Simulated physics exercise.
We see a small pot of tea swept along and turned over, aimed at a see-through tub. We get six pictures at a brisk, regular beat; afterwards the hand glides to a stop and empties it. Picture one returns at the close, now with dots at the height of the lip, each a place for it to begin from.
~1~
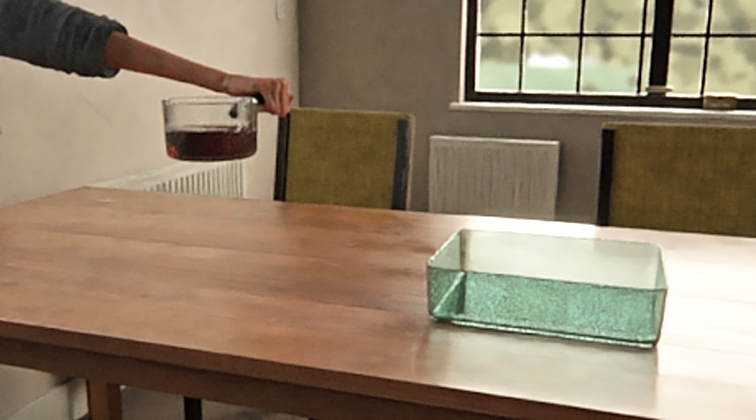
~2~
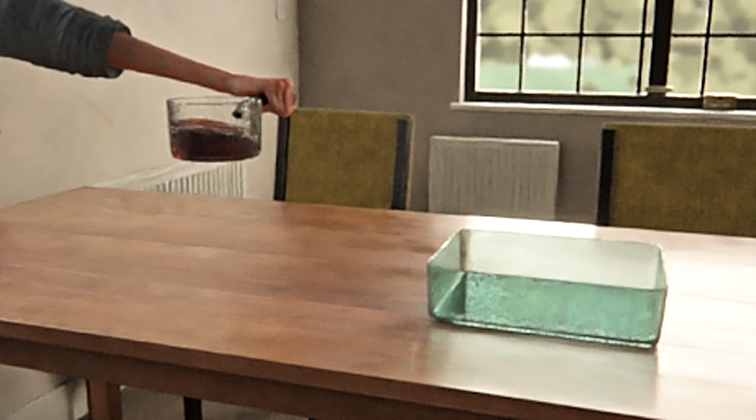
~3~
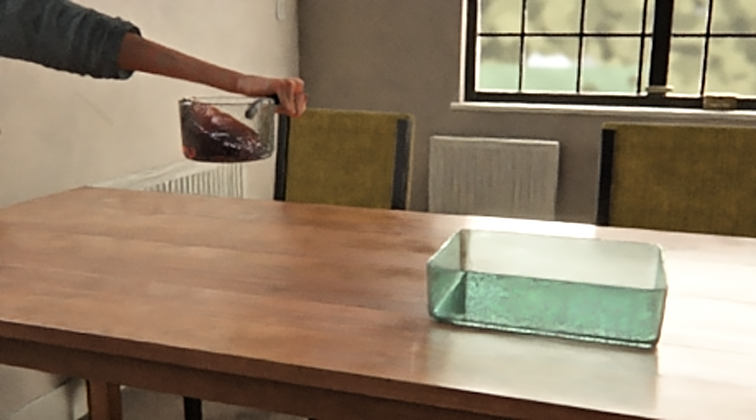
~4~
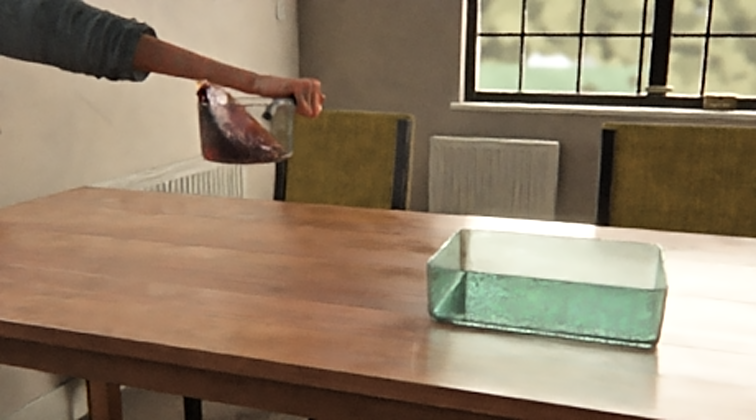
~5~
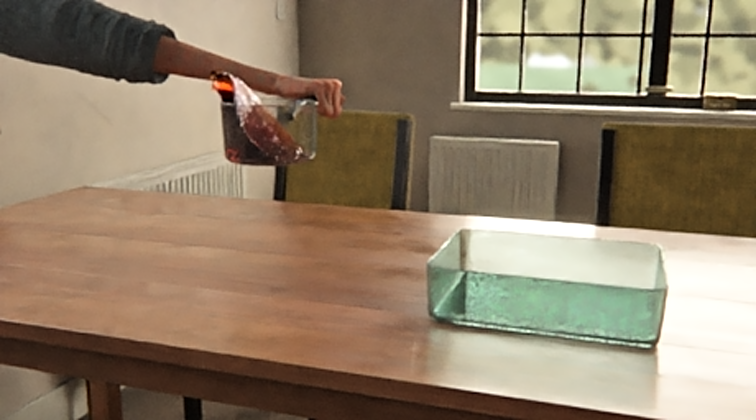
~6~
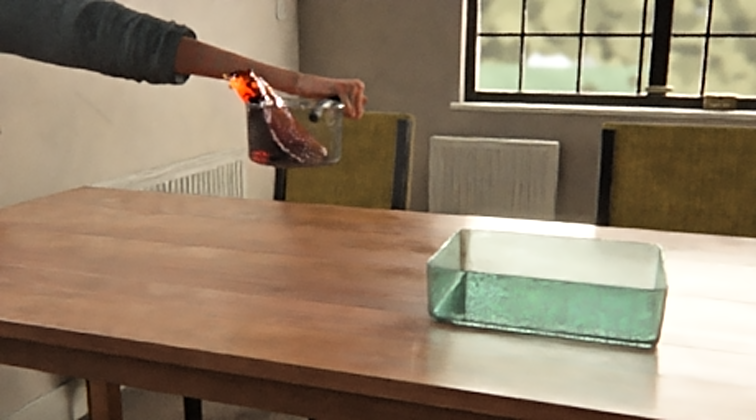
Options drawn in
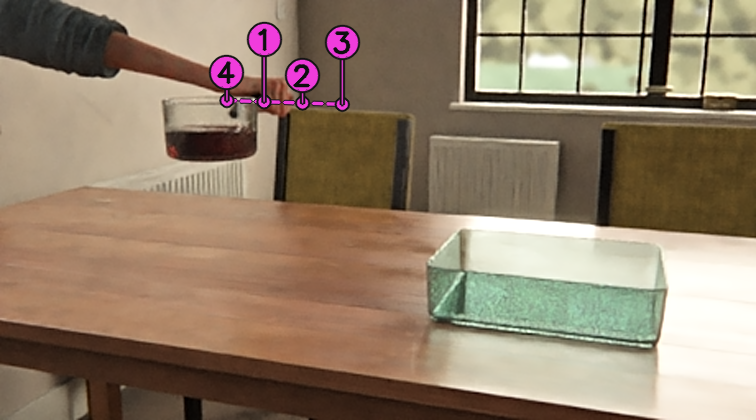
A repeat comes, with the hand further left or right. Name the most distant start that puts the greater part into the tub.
2 will do.
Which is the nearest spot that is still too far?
Spot 1.
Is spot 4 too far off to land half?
Yes.
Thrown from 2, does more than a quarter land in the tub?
Yes, clearly.
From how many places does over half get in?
Two of them.
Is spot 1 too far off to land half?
Yes, that goes wrong.
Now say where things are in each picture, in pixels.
In the first frame, upright, lip at (250, 101); tub from (428, 318) to (660, 346); nothing has left yet.
In the second frame, upright, lip at (254, 101); nothing has left yet.
In the third frame, upright, lip at (267, 101); nothing has left yet.
In the fourth frame, upright, lip at (287, 102); tea is over the rim, down to (218, 99).
In the fifth frame, upright, lip at (311, 103); tea is over the rim, down to (242, 100).
In the sixth frame, upright, lip at (338, 105); tea is over the rim, down to (268, 100).
In magenta, 1 at (264, 101); 2 at (302, 103); 3 at (342, 104); 4 at (226, 100).
With 1, about 39 % lands in the tub, 52 % falls short and 10 % goes beside or beyond.
With 2, about 65 % lands in the tub, 16 % falls short and 19 % goes beside or beyond.
With 3, about 61 % lands in the tub, 12 % falls short and 27 % goes beside or beyond.
With 4, about 34 % lands in the tub, 57 % falls short and 10 % goes beside or beyond.
